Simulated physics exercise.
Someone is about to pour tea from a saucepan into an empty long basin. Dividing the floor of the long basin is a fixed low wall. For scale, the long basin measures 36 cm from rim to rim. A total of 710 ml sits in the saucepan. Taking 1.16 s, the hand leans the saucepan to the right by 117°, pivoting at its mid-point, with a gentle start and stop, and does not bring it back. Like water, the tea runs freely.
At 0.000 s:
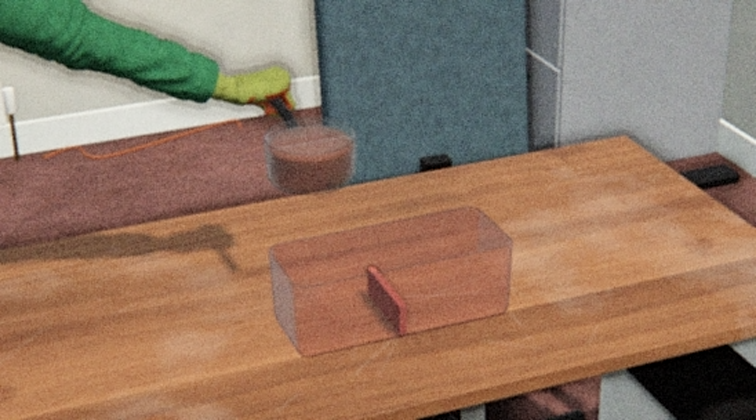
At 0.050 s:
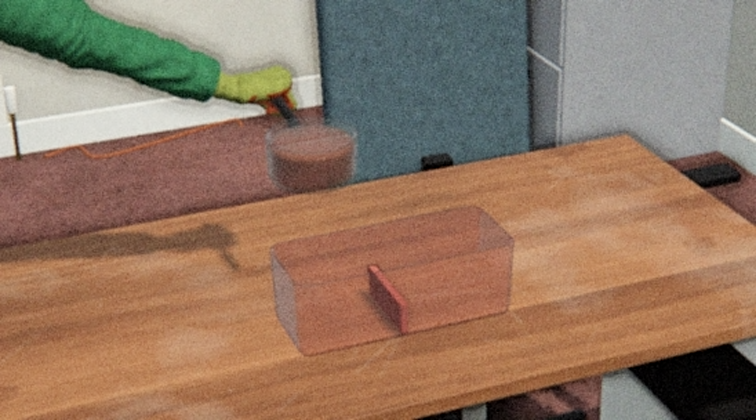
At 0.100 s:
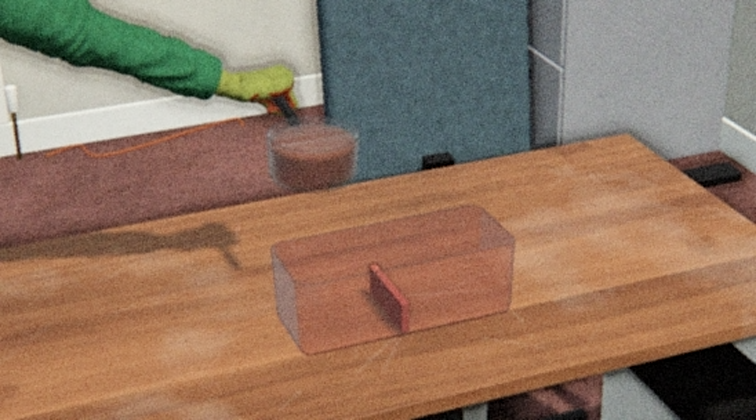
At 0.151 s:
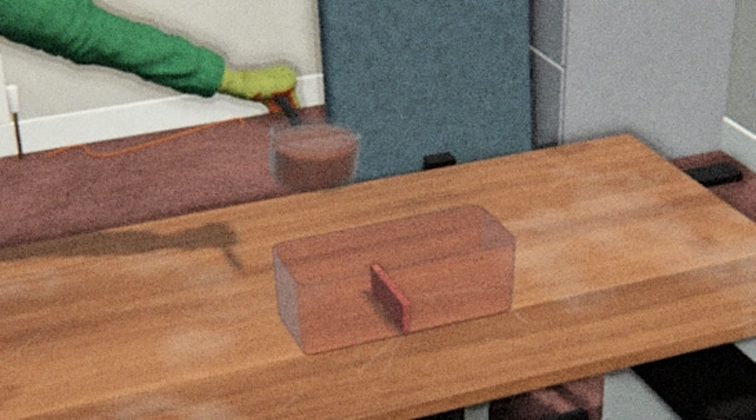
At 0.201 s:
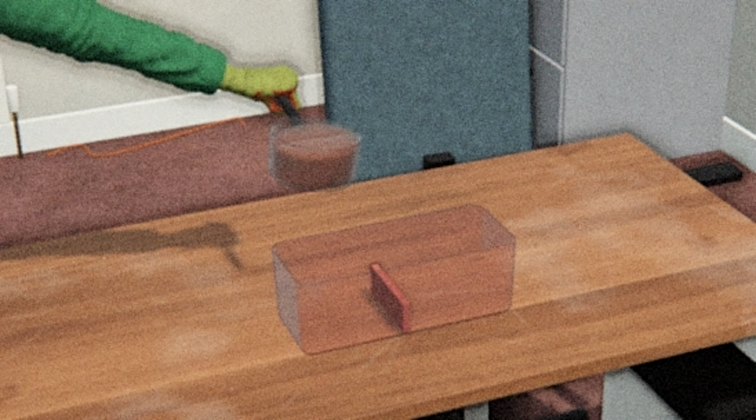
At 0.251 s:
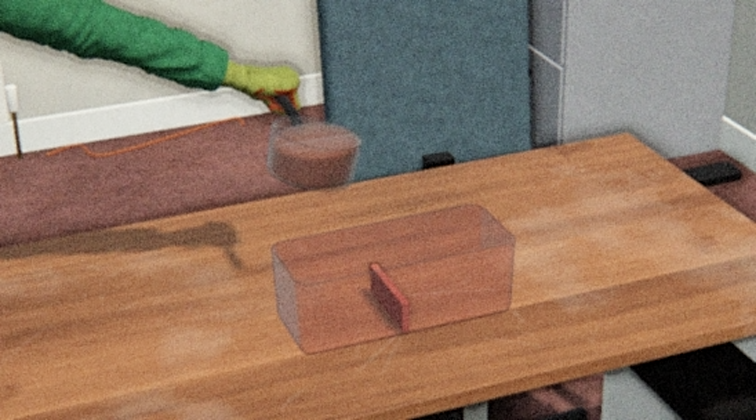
Above a wooden table, a gloved hand slightly tilts a saucepan of tea rightward.
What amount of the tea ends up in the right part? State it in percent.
72 %.
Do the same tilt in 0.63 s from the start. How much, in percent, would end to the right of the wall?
In that case, some 65 percent.
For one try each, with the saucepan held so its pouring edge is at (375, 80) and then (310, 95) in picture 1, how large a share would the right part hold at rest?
Result: 95 per cent, then 20 per cent.
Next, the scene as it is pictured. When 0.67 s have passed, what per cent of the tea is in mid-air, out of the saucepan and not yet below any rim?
Near 40 per cent of it all.
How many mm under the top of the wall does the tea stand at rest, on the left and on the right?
Left 44 mm, right 30 mm.
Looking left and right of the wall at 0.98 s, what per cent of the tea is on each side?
Around 14 percent on the left and 72 on the right.
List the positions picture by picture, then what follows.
In the first frame, it leans 0°; its right rim is at (353, 130); the tea meets the walls at (267, 148) and (350, 134); the long basin's rim runs from (281, 268) to (496, 226); the wall's top is at (387, 287).
In the second frame, it leans 1°; its right rim is at (354, 129); the tea meets the walls at (269, 147) and (351, 133).
In the third frame, it leans 2°; its right rim is at (356, 129); the tea meets the walls at (270, 146) and (353, 133).
In the fourth frame, it leans 5°; its right rim is at (358, 131); the tea meets the walls at (272, 146) and (355, 133).
In the fifth frame, it leans 8°; its right rim is at (358, 133); the tea meets the walls at (273, 146) and (356, 133).
In the sixth frame, it leans 13°; its right rim is at (359, 136); the tea meets the walls at (272, 145) and (356, 133).
Then, 0.67 s in, the tilt is 73° and 43 per cent is still to pour, 2 is left of the wall and 16 right of it.
Then, 0.98 s in, the tilt is 110° and 4 per cent is still to pour, 15 is left of the wall and 72 right of it.
Then, 1.31 s in, the tilt is 117° and 0 per cent is still to pour, 26 is left of the wall and 72 right of it.
Then, 1.66 s in, the tilt is 117° and 0 per cent is still to pour, 26 is left of the wall and 72 right of it.
Finally, 26 per cent lies left of the wall, 72 right of it and 1 outside.
